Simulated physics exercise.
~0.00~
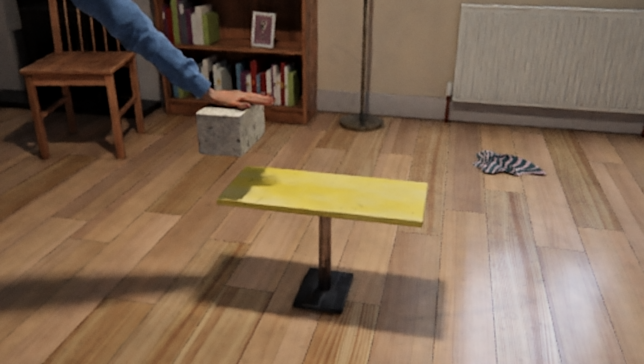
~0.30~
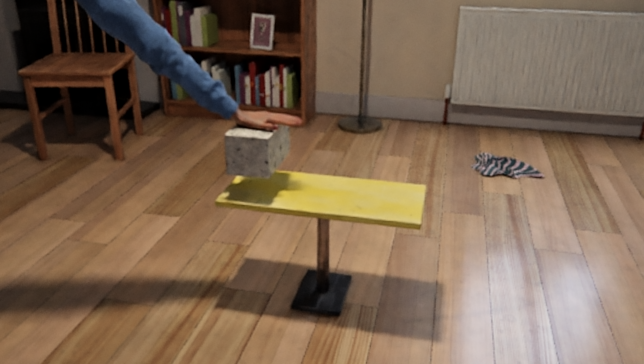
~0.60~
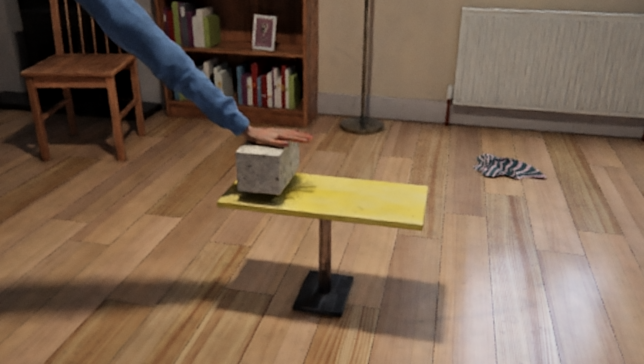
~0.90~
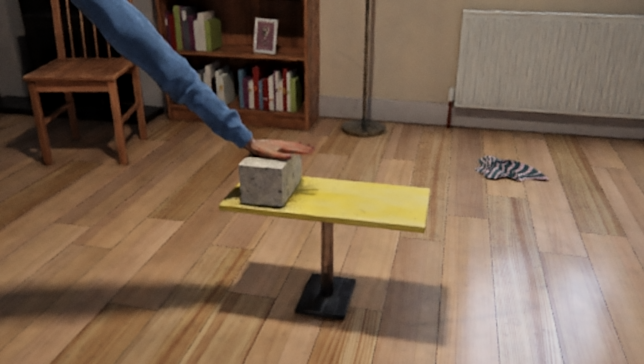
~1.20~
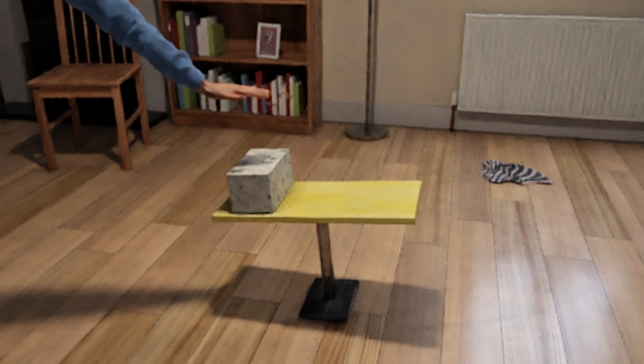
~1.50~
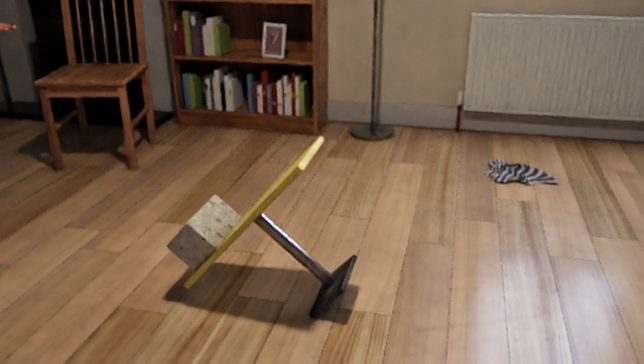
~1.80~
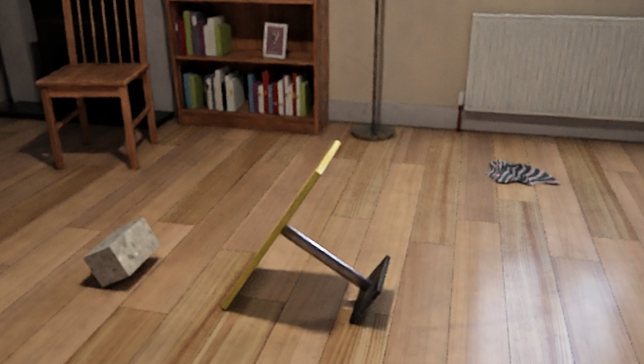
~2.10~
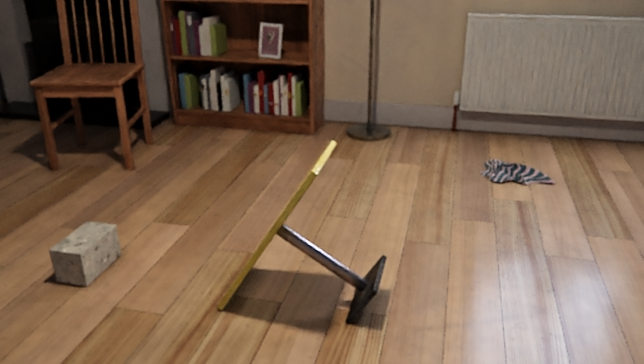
The clip opens on a wooden floor, where a blue-sleeved arm holds a speckled grey block above the left side of a small yellow table with a single post and a dark base. The hand moves the block right and down until it rests near the left end of the yellow top. The hand then lets go and draws back. The table tips over to the left, and the block slides off the lowered end and tumbles away across the floor. It ends resting at the left, while the table leans with its left edge on the floor.
